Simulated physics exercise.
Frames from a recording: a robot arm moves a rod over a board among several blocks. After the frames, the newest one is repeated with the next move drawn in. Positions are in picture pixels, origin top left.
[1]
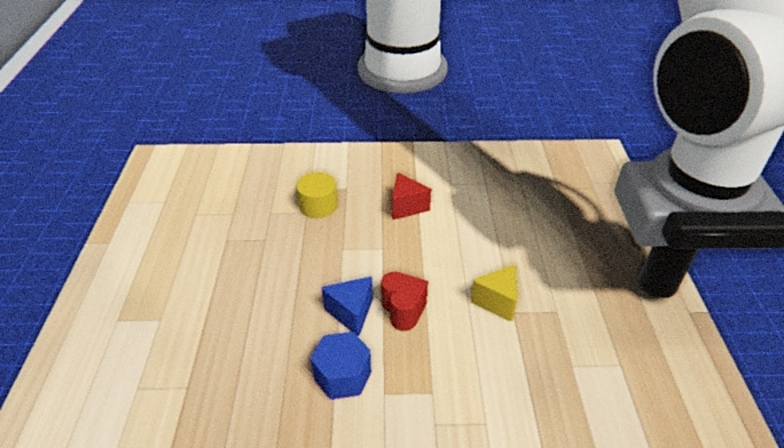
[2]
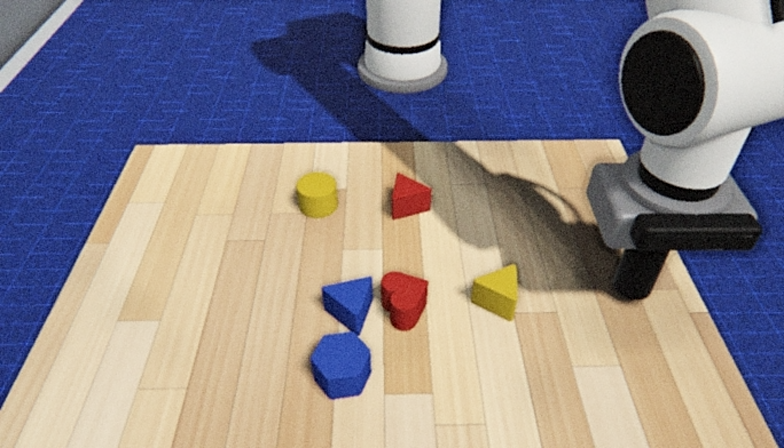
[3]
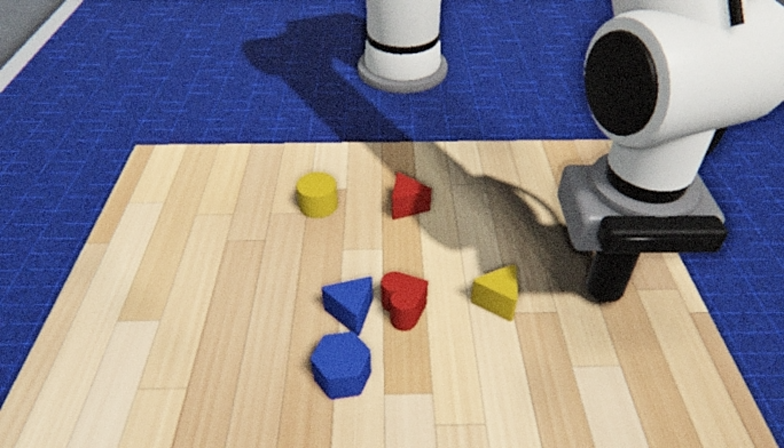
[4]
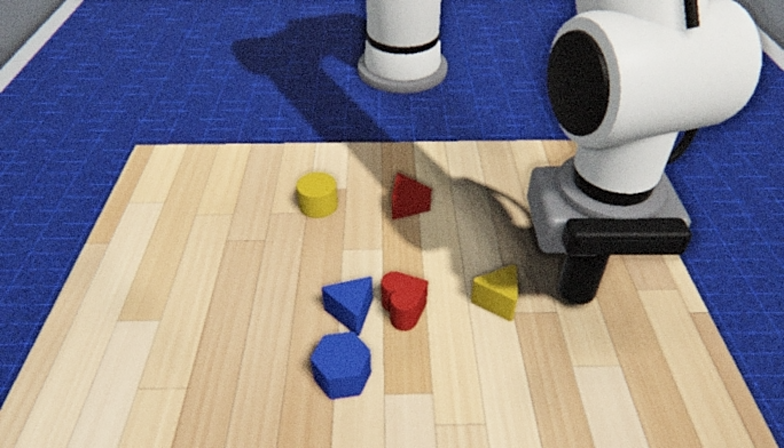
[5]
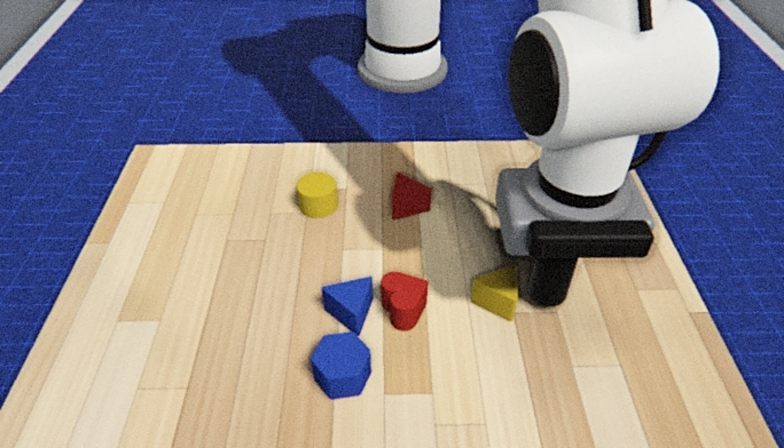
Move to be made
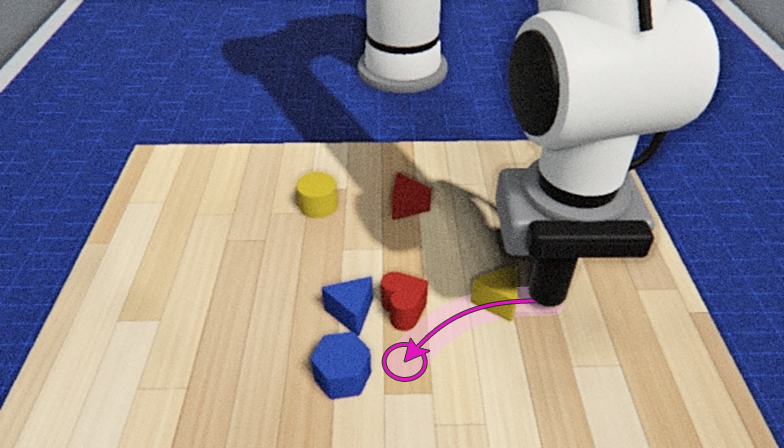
A robot arm moves a black rod left across a wooden board toward the yellow triangular block.
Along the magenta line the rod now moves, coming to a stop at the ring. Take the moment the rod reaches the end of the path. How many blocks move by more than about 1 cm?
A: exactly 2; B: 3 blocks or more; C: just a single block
Option A.
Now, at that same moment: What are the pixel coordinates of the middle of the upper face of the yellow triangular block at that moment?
Around pixel (371, 326).
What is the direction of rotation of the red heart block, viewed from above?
From above, the turn goes clockwise.
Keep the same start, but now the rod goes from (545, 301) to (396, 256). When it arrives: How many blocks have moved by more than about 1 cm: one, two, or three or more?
The count will be 1.
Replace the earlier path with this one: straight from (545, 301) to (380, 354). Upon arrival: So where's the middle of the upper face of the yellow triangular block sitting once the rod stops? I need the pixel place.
The top centre is at (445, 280).
The drawn path runs from (545, 301) through (491, 305) and (443, 325) to (405, 362).
The first path, step by step. One third of the way, rod at (492, 297); yellow triangular block at (460, 286).
Two thirds of the way, rod at (442, 318); red heart block at (384, 289), turned 25° clockwise; yellow triangular block at (408, 309), turned 15° anticlockwise.
At the end, rod at (405, 354); blue six-sided block not moved; red heart block at (383, 289), turned 30° clockwise; yellow triangular block at (371, 326), turned 15° clockwise.
